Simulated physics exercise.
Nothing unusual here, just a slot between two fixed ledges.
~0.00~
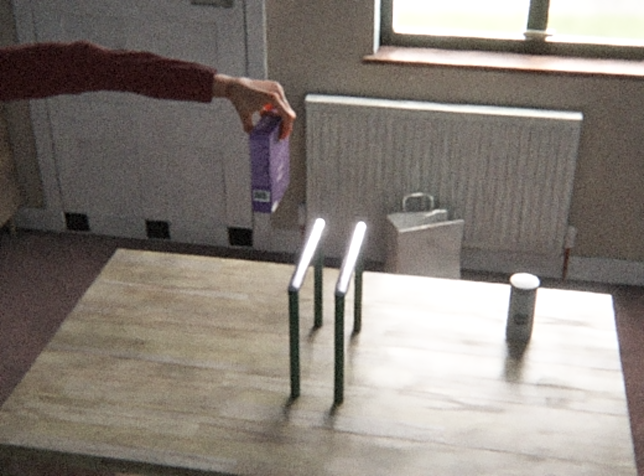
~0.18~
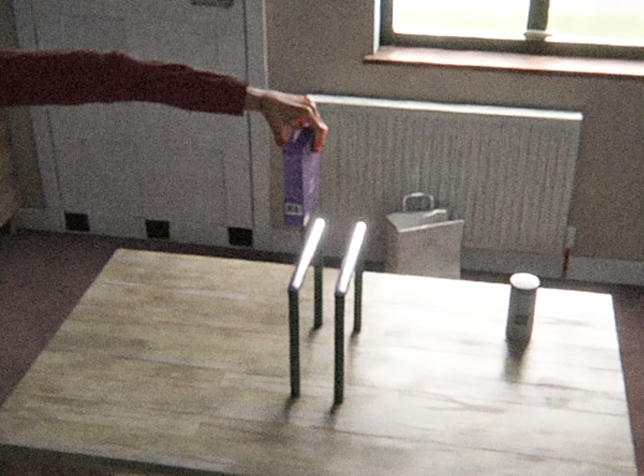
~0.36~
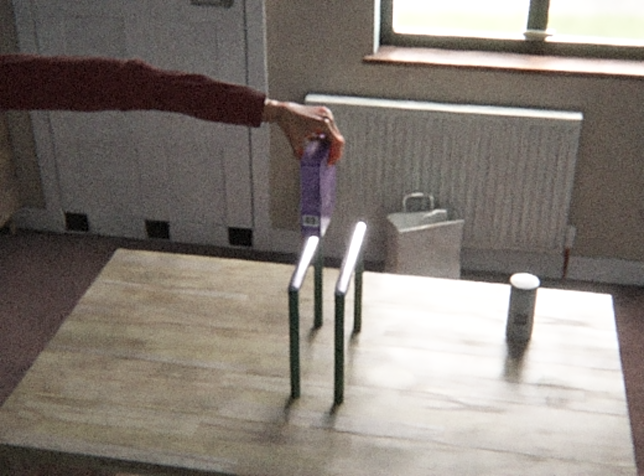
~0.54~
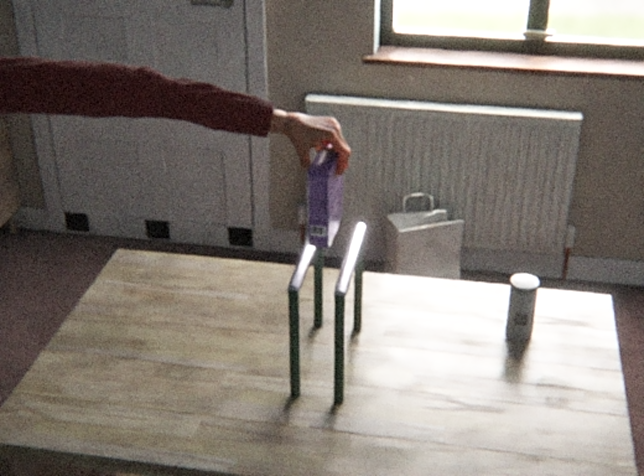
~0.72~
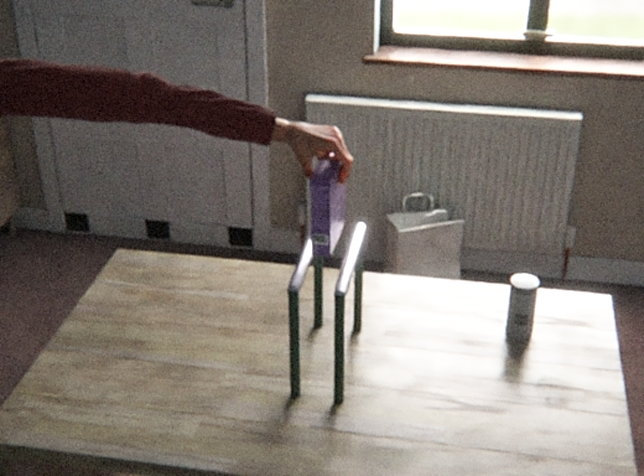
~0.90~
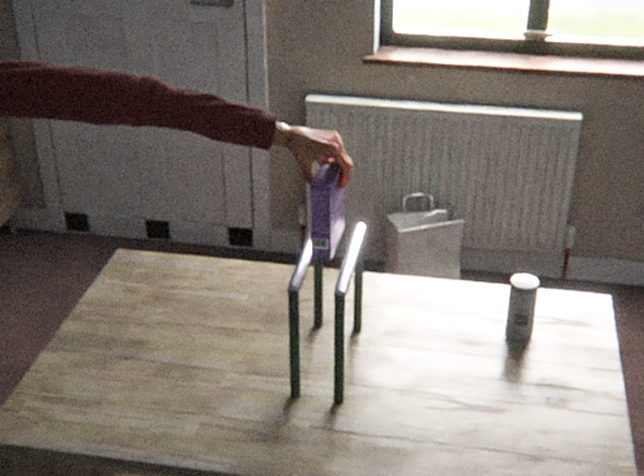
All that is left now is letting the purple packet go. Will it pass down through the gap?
Result: Through.
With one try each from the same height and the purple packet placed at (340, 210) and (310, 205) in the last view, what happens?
First it falls clear through, second it falls clear through.
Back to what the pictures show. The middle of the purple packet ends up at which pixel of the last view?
It finishes at around (328, 329).
After 1.20 s, purple packet shifted about its own width near (328, 295).
After 1.30 s, purple packet shifted well along near (328, 320).
In the end (2.4 s), moved from the start, purple packet; grey jar unmoved. At the end, from the last picture's camera, purple packet near (328, 329). The packet goes down the gap.
